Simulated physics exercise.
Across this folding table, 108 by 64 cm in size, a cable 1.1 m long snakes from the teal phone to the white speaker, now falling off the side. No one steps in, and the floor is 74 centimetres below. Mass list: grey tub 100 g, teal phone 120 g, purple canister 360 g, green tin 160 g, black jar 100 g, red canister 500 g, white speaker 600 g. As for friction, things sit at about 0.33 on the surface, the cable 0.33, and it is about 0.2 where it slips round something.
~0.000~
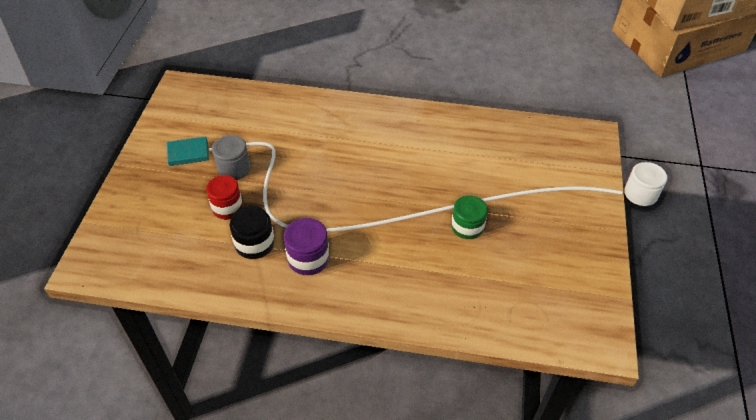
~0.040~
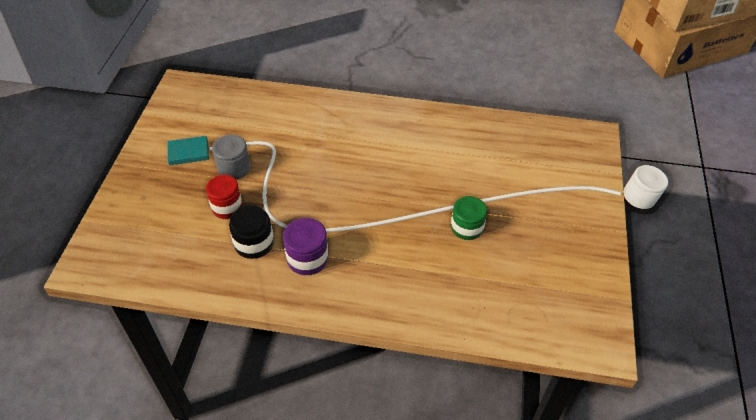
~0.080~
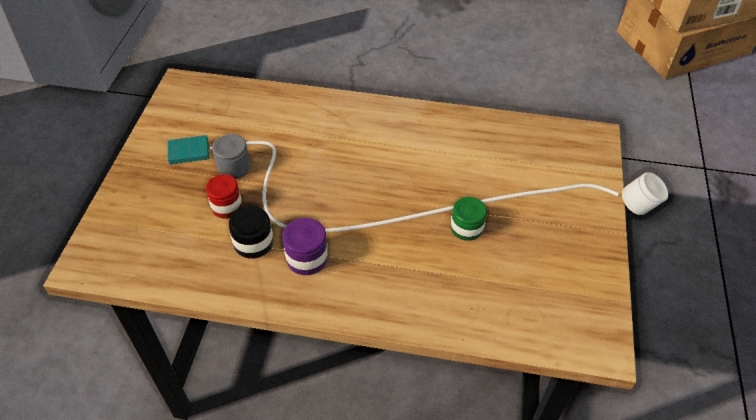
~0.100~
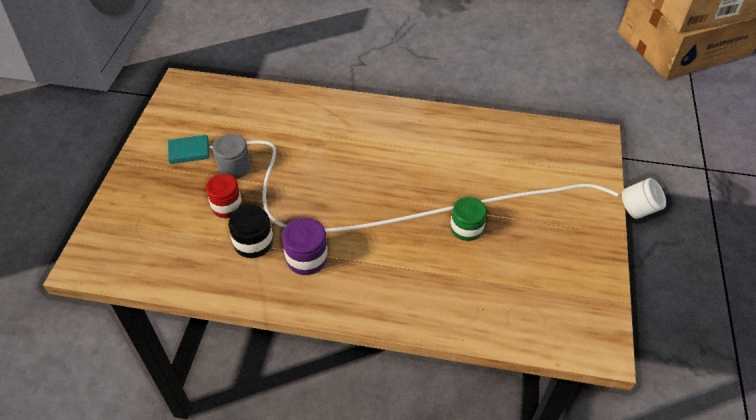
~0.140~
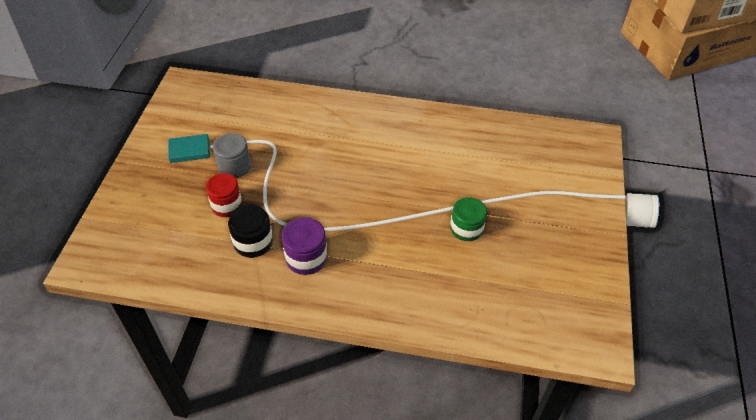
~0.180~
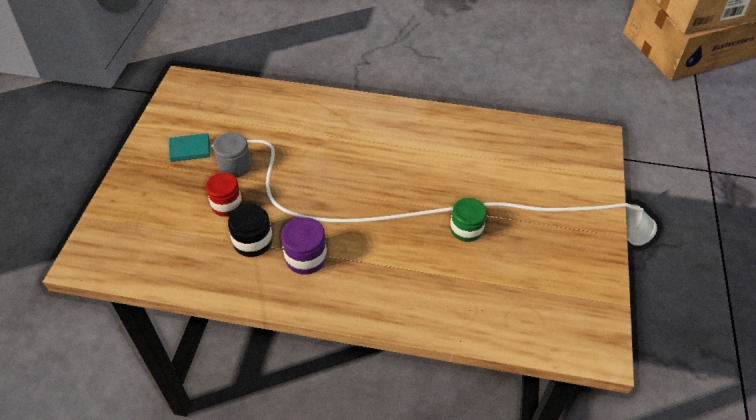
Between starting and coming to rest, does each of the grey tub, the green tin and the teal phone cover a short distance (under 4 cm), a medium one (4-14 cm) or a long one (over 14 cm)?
In order: The grey tub changes place greatly, the green tin keeps nearly its place, the teal phone changes place greatly.
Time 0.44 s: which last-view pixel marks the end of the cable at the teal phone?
About (363, 148).
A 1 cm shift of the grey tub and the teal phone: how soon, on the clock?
Grey tub 0.32 s; teal phone 0.28 s, roughly.
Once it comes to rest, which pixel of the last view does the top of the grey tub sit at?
You'll find it ending up somewhere near (343, 190).
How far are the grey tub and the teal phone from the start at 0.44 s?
Grey tub roughly 15 cm, teal phone roughly 35 cm.
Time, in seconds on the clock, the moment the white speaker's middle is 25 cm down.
At 0.30 s.
After 0.4 s, the cable's tail end at (363, 148); teal phone 33 cm off its start, grey tub 14 cm off its start, white speaker over the edge.
After 0.7 s, the cable's tail end at (611, 174); teal phone 87 cm off its start, grey tub 27 cm off its start, white speaker over the edge.
After 0.9 s, the cable has left the top; teal phone over the edge, grey tub 27 cm off its start at (343, 190), white speaker over the edge.
After 1.2 s, the cable has left the top; teal phone over the edge, grey tub 27 cm off its start, white speaker over the edge.
After 2.4 s, the cable has left the top; teal phone over the edge, grey tub 27 cm off its start at (343, 190), green tin 0 cm off its start at (470, 210), white speaker over the edge.
